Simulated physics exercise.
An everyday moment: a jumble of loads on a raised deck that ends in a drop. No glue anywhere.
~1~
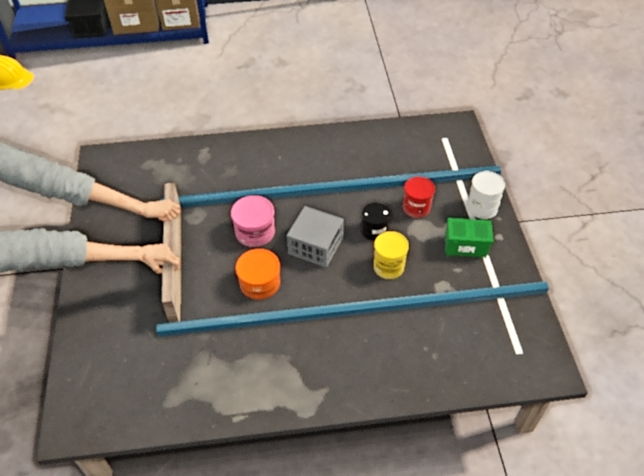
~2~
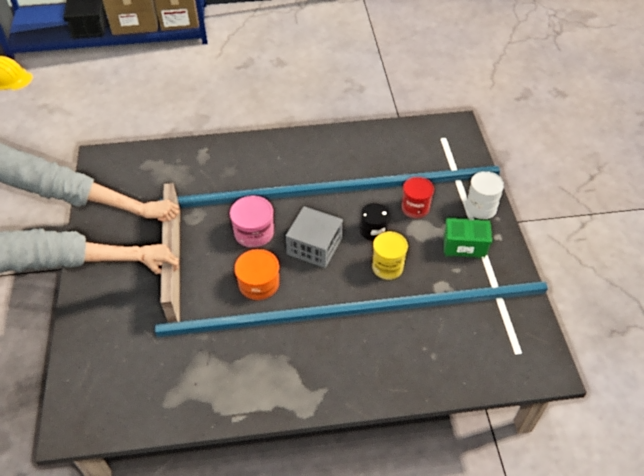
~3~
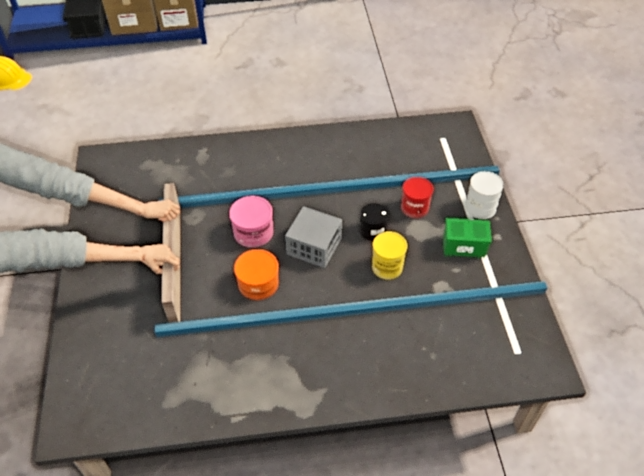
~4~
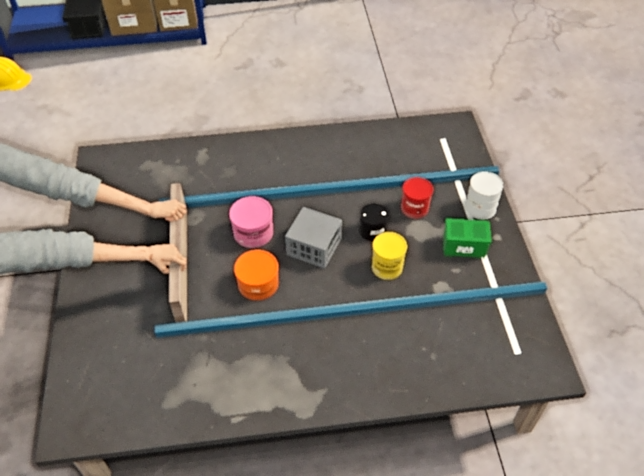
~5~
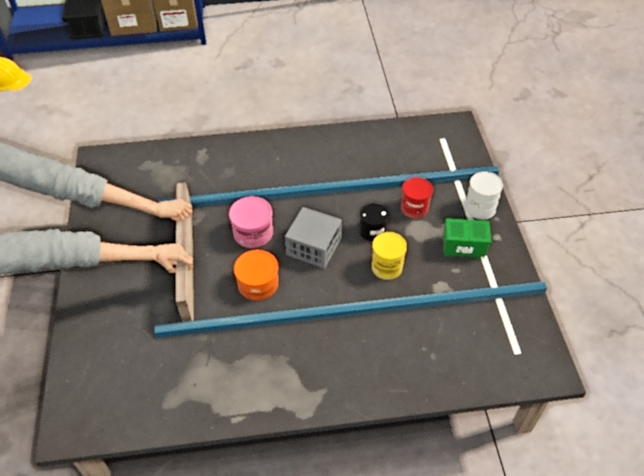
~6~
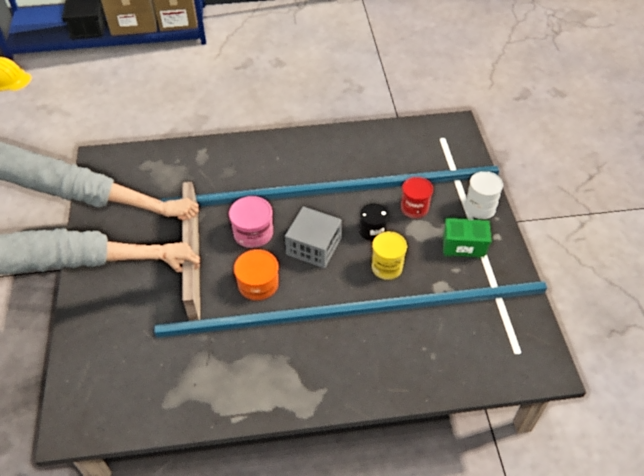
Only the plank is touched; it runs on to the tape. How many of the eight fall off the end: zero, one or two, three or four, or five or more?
Outcome: The number that fall off is three or four.
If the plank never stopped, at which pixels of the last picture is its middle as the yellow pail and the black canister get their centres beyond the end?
About (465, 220), and (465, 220) for the other.
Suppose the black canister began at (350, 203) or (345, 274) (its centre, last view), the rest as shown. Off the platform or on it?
In turn it does not fall; holds on.
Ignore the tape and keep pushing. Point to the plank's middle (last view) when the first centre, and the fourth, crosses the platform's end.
First at (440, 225), next at (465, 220).
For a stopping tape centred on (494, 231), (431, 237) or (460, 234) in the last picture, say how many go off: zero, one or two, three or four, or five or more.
The falls would be five or over; zero; one or two.
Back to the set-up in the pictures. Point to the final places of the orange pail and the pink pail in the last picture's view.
Near (511, 262) and (490, 201).
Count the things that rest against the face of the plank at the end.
In contact: 2.
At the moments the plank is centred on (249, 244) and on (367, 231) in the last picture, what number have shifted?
By then 2, and 6.
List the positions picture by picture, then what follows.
In the first picture, white canister (485, 195); green tote (468, 238); red pail (418, 198); plank (172, 251); tape (477, 232).
In the second picture, green tote (467, 239); orange pail (258, 275).
In the third picture, red pail (417, 198); grey crate (314, 237).
In the fourth picture, white canister (484, 196); black canister (374, 222).
In the fifth picture, green tote (466, 239); pink pail (252, 223).
In the sixth picture, white canister (483, 195); green tote (466, 239); red pail (416, 198); plank (191, 250); tape (476, 233).
Soon after, none off yet; white canister at rest near (483, 195); green tote at rest near (466, 239); red pail at rest near (416, 198).
Then, none off yet; white canister at rest near (483, 195); green tote at rest near (466, 239); red pail moved a little near (421, 193).
Further on, none off yet; white canister moved a little near (496, 193); green tote moved about its own width near (510, 244); red pail moved well along near (454, 182).
By the end, the number that fall off is three or four; fallen, black canister, yellow pail, green tote and white canister.
